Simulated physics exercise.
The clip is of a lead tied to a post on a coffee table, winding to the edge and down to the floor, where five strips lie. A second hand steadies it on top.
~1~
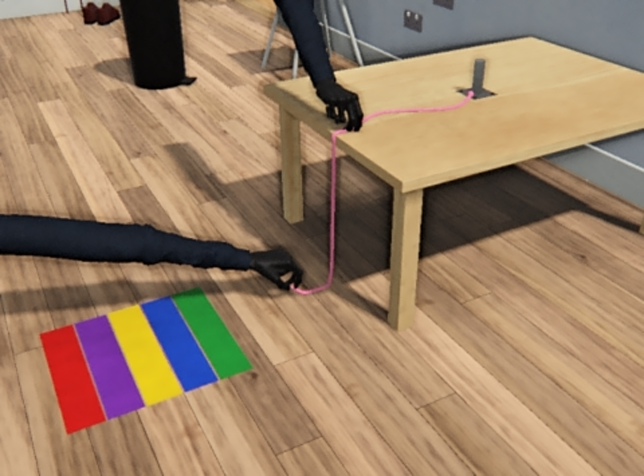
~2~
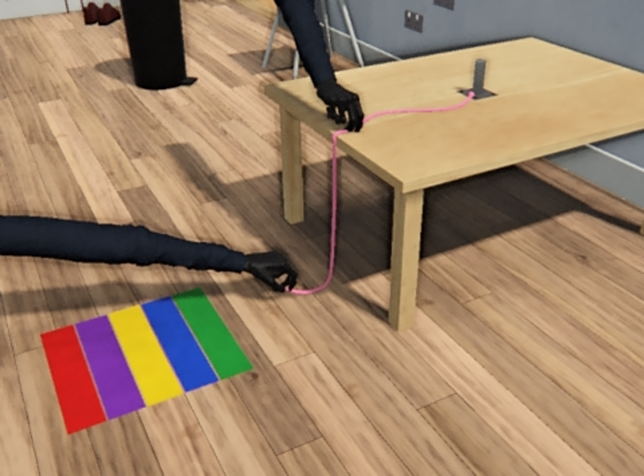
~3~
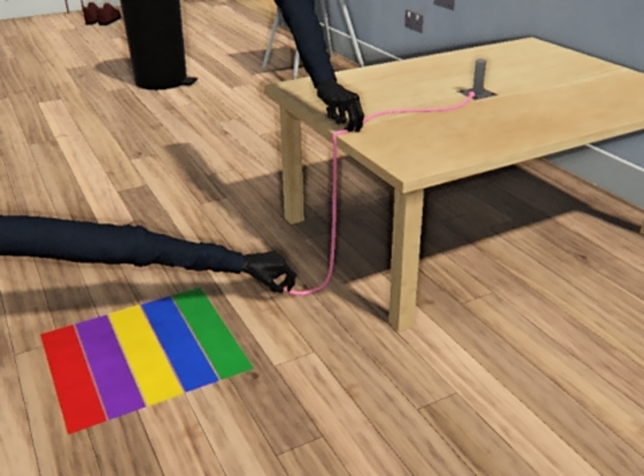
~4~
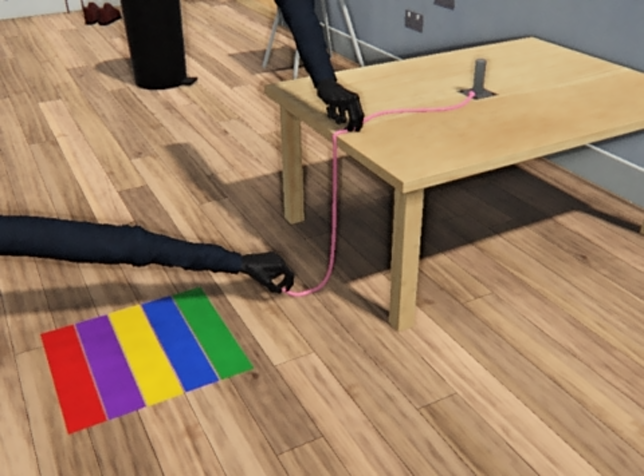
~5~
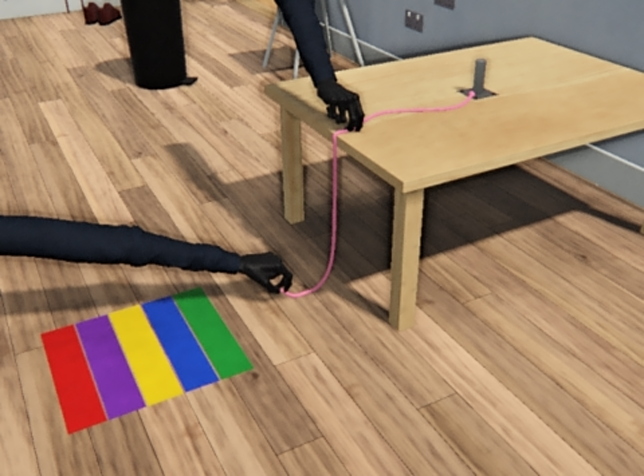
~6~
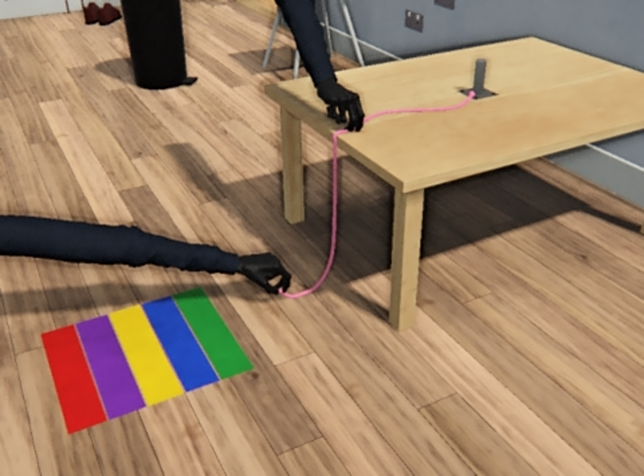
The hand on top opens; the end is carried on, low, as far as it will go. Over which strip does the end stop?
It halts on the blue strip.
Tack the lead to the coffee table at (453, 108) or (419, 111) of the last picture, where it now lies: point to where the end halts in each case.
Try by try, around (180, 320) and (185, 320).
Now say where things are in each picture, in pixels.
In the first picture, end (292, 287); green (227, 357); blue (192, 369); yellow (157, 381); purple (119, 394); red (81, 407).
In the second picture, end (287, 289); lead through (464, 103) (411, 111) (360, 124) (335, 164) (334, 221) (330, 277).
In the third picture, end (285, 289).
In the fourth picture, end (284, 290); lead through (464, 103) (412, 111) (361, 124) (335, 163) (334, 221) (327, 278).
In the fifth picture, end (282, 290).
In the sixth picture, end (281, 291); lead through (465, 103) (412, 111) (361, 124) (335, 163) (334, 221) (323, 278).
A little later, end near (227, 307); short of the strips.
Next, end near (194, 318); over green.
When it is tight, end near (173, 324); over blue. Over blue.
